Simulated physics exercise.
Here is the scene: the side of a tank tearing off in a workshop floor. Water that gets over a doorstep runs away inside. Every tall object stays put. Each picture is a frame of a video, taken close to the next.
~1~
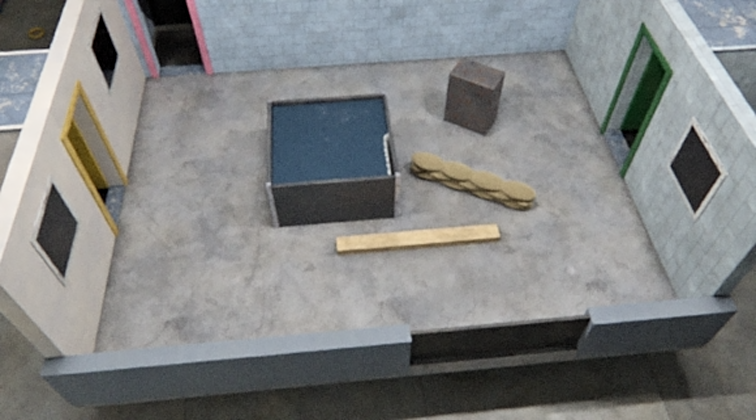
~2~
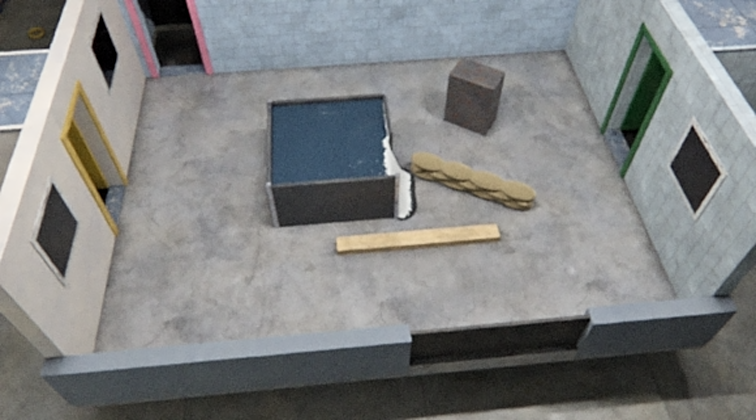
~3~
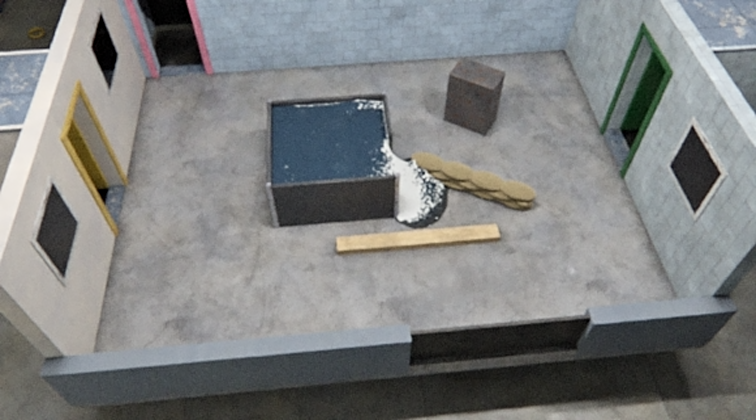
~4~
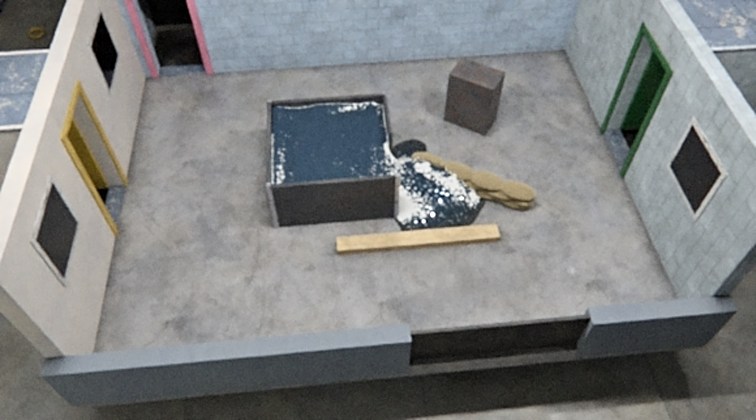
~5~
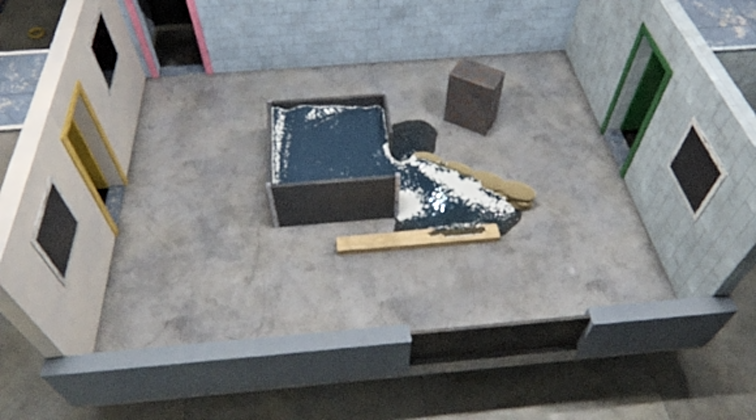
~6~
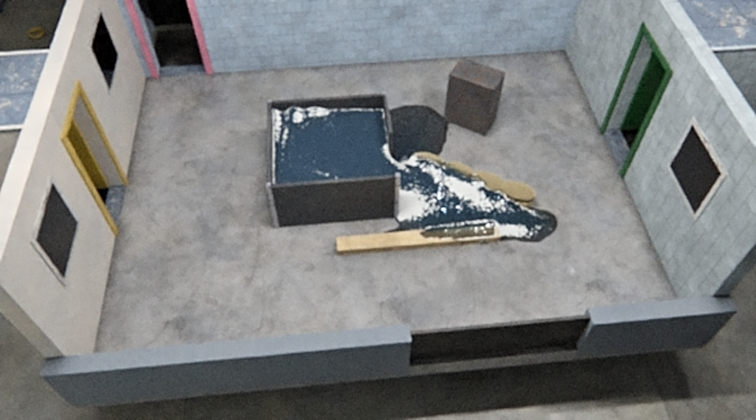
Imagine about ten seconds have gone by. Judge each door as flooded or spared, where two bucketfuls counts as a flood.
The yellow door is spared, the pink door is spared, the green door is spared.
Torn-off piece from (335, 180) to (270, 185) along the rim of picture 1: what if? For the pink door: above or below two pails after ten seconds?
Here the pink door overshoots.
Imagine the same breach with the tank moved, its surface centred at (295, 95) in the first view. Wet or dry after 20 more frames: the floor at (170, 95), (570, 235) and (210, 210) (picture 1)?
Going through the three places: Out of reach, in the spill, out of reach.
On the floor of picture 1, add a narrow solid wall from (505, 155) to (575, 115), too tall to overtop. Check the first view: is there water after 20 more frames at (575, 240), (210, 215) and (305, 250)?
Submerged; untouched; untouched.
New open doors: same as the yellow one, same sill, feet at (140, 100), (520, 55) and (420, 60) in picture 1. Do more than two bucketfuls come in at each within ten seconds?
Stays within it; exceeds it; exceeds it.
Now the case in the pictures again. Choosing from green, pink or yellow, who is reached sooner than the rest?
The green-painted one.
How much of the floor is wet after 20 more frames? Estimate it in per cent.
It comes to roughly 35 in a hundred.
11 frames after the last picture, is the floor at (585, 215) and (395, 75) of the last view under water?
Submerged, then submerged.
A moment on, water covers 25 % of the floor; the yellow door not reached, the pink door not reached, the green door not reached.
Next, water covers 30 % of the floor; the yellow door not reached, the pink door not reached, the green door wet at the sill, nothing in.
Then, water covers 35 % of the floor; the yellow door not reached, the pink door not reached, the green door wet at the sill, nothing in.
Later, water covers 65 % of the floor; the yellow door not reached, the pink door not reached, the green door wet at the sill, nothing in.
In the end, water covers 95 % of the floor; the yellow door under two buckets in, the pink door wet at the sill, nothing in, the green door wet at the sill, nothing in.
